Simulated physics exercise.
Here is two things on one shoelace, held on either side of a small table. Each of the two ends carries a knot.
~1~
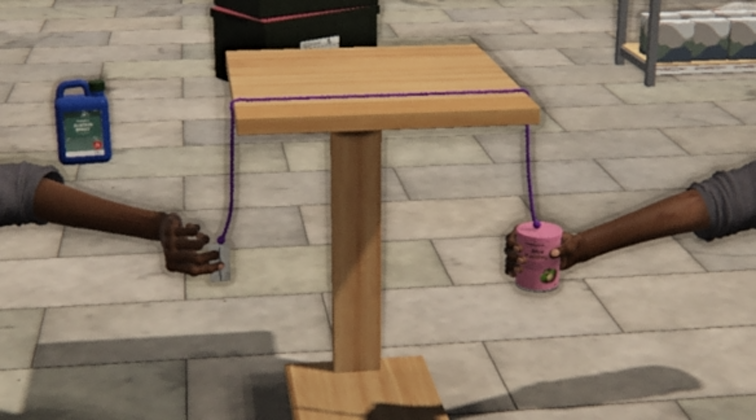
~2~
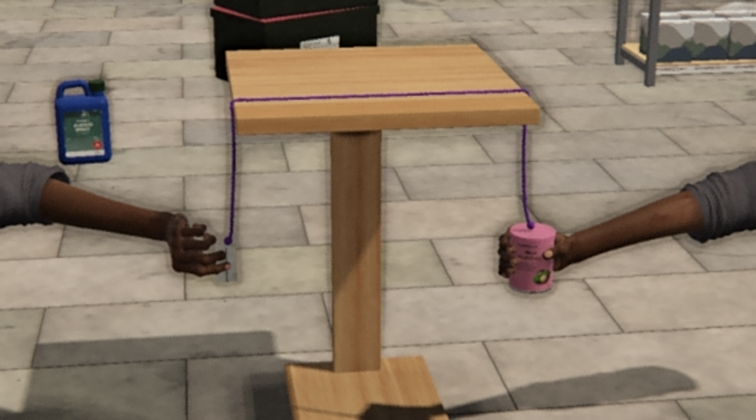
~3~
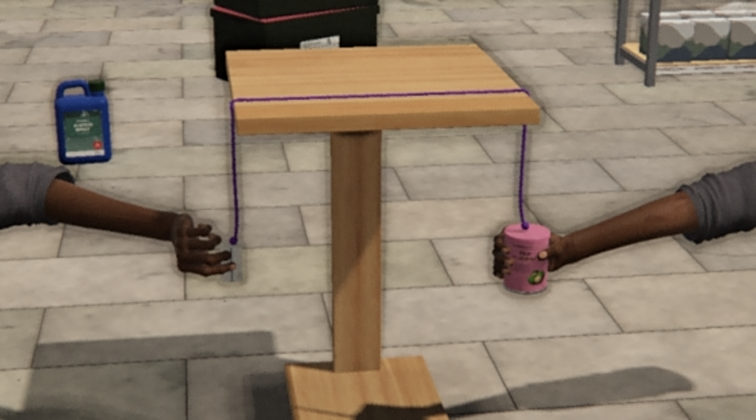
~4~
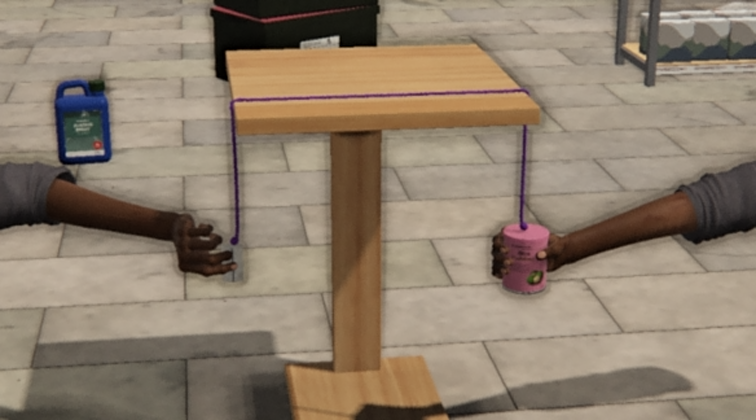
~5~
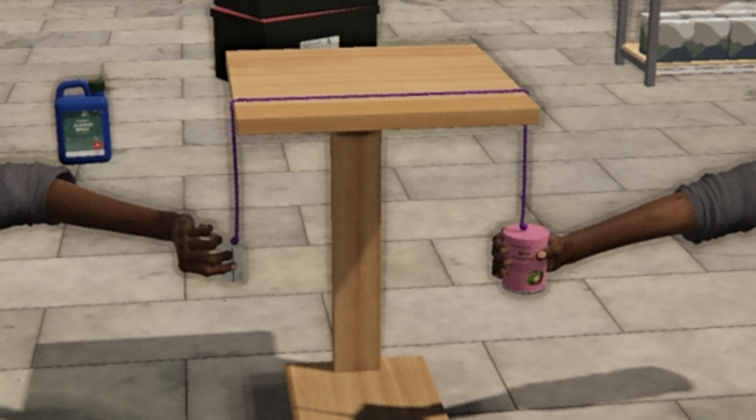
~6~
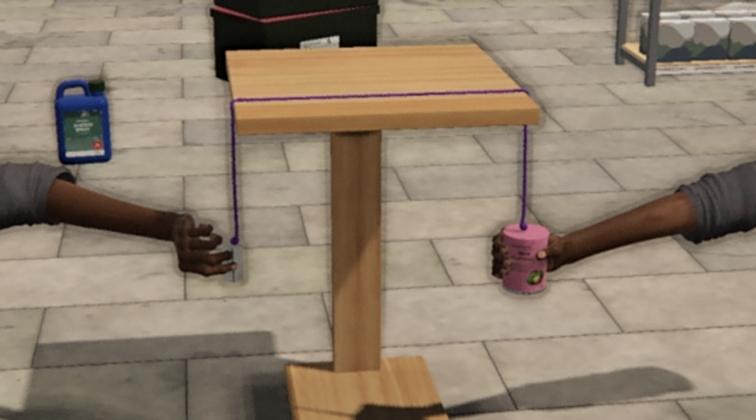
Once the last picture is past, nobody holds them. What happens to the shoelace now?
Heads up, it's about to dip on the right.
Then, 0.48 s on from there, left matchbox pulled up onto the top; right tin down on the floor.
Then, 0.92 s on from there, left matchbox down on the floor; right tin down on the floor.
In the end, left matchbox down on the floor; right tin down on the floor. The shoelace slides rightwards.
